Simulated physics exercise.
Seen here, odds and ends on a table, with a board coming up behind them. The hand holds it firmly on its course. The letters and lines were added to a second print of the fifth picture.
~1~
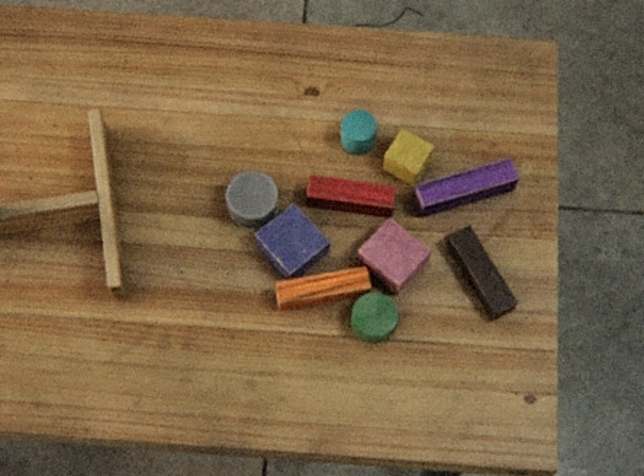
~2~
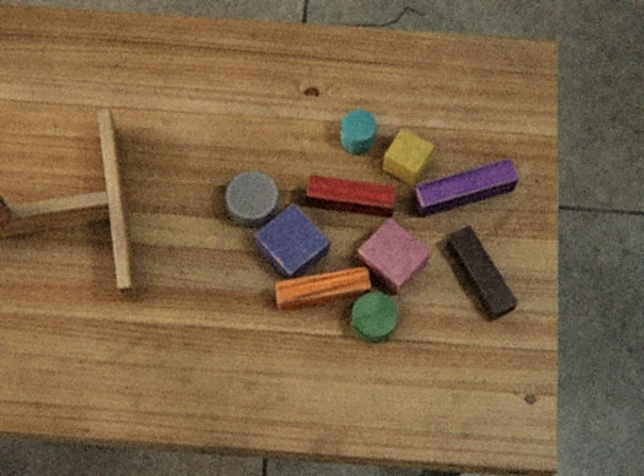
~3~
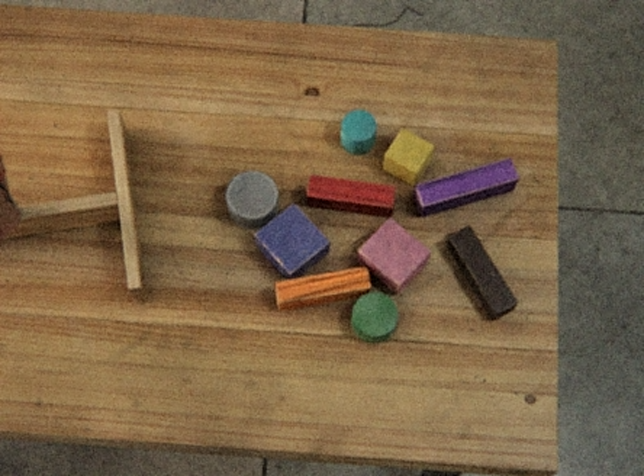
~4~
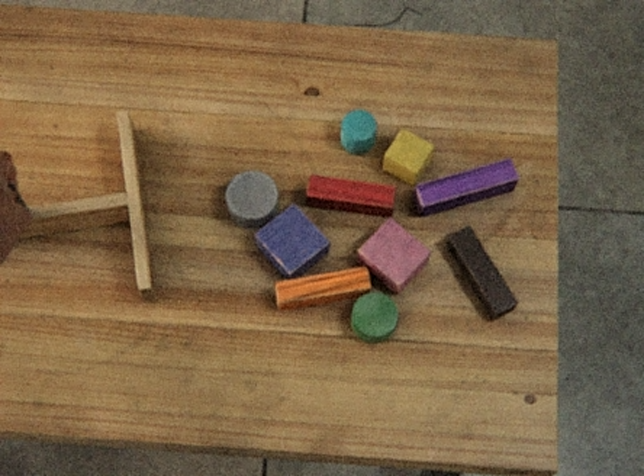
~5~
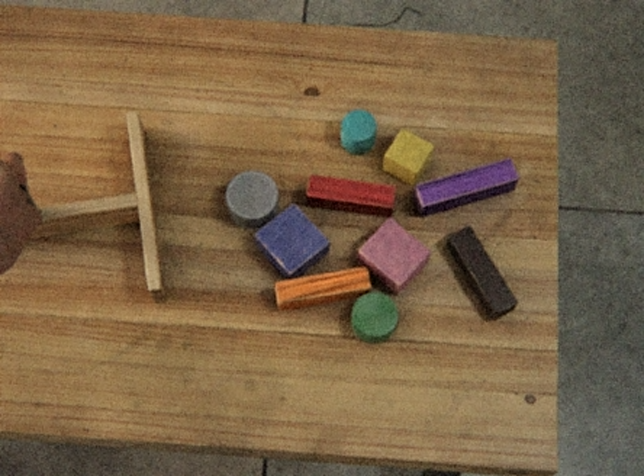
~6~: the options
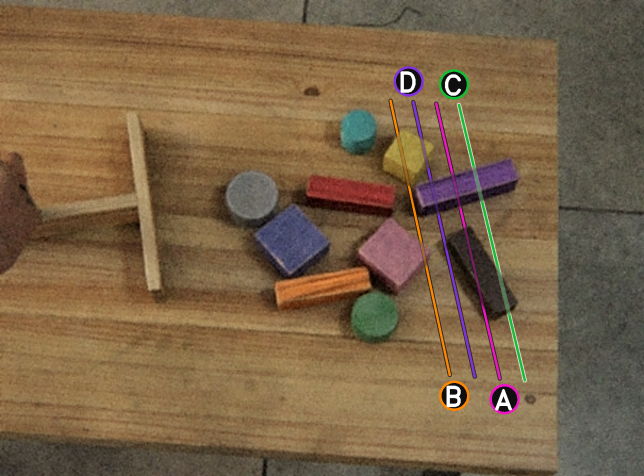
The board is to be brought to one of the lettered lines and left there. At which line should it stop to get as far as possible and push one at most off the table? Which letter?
At B, and not beyond.
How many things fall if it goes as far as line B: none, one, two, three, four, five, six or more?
In all, one.
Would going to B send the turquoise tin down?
By then, no.
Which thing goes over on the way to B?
The purple stick.
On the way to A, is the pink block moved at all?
Yes.
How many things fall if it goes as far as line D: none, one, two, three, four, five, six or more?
By then, two.
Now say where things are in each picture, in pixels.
In the first frame, pink block (394, 256); red stick (351, 196); black bar (482, 273).
In the second frame, board (114, 196); orange stick (323, 289).
In the third frame, board (123, 197); green tin (375, 318).
In the fourth frame, board (134, 197); turquoise tin (359, 132).
In the fifth frame, board (143, 198); yellow block (408, 157); pink block (394, 256); red stick (351, 196).
On the marked copy, A at (467, 235); B at (419, 231); C at (491, 236); D at (443, 233).
Taking B. A third of the way, board (241, 205); grey tin (273, 195); black bar (482, 273).
Two thirds of the way, board (341, 211); purple stick (529, 180); black bar (486, 272).
When it is over, board (416, 216); purple stick over the edge; black bar (546, 278); one fallen.
As for the rest, A drops two; C drops four; D drops two.
